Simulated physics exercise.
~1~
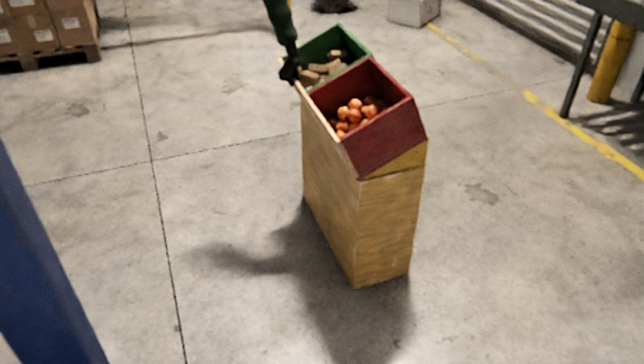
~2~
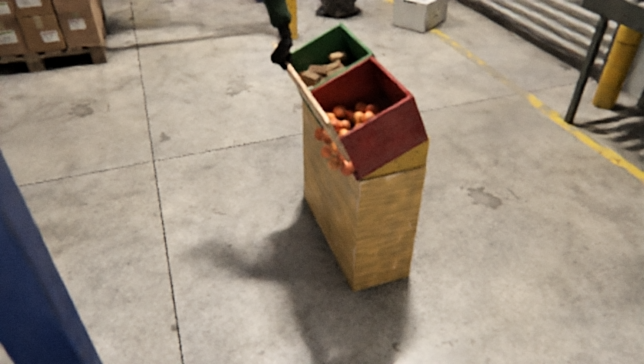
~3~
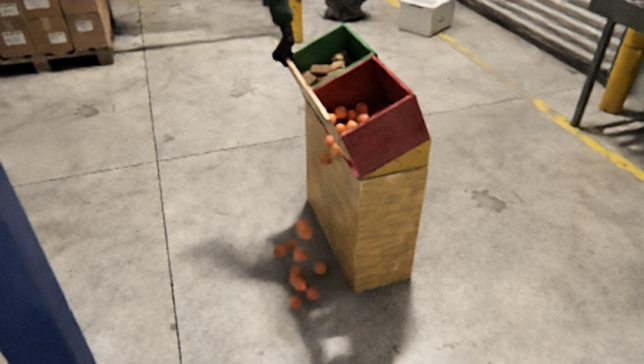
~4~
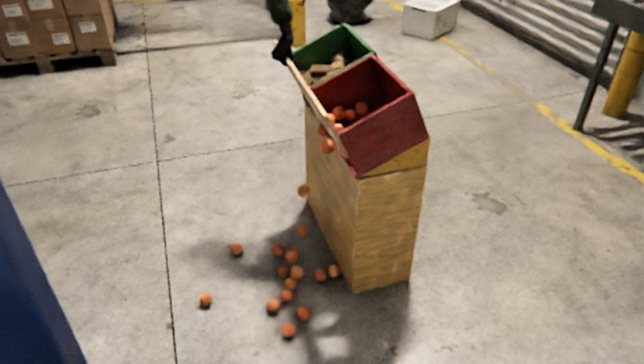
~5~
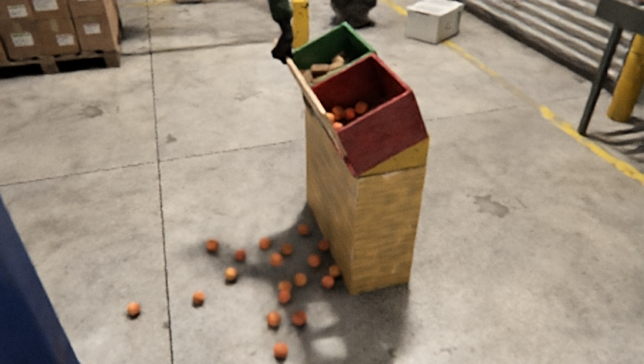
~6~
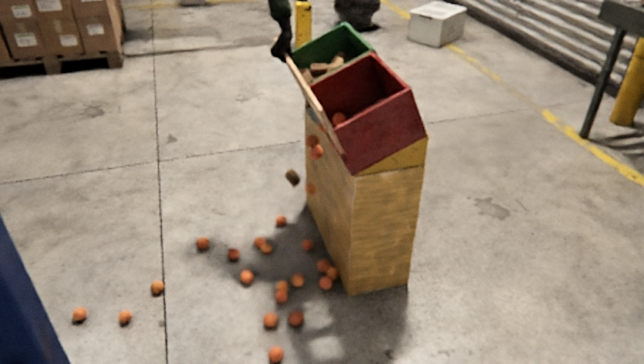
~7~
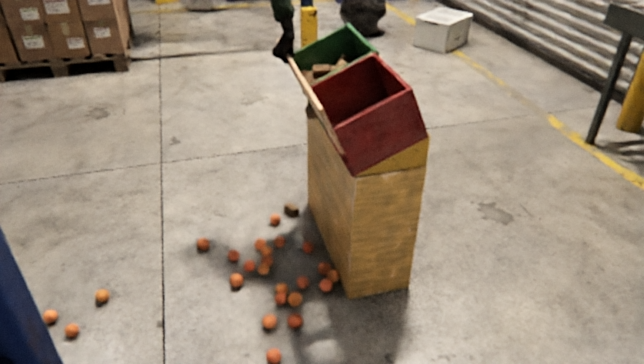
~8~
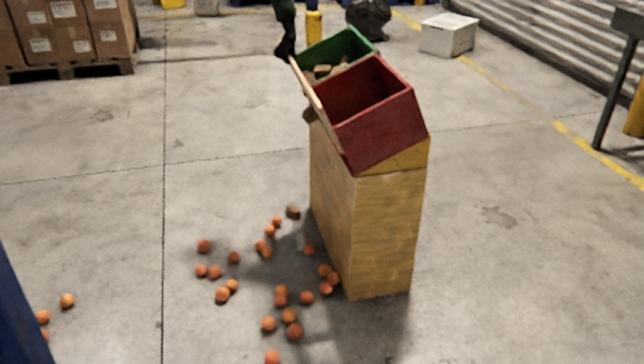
The video shows a red chute of oranges and a green chute of small parcels on a wooden stand in a warehouse. The gate shifts up and left, oranges pour onto the floor and roll left, then a parcel drops, leaving the red chute looking empty and most parcels inside.
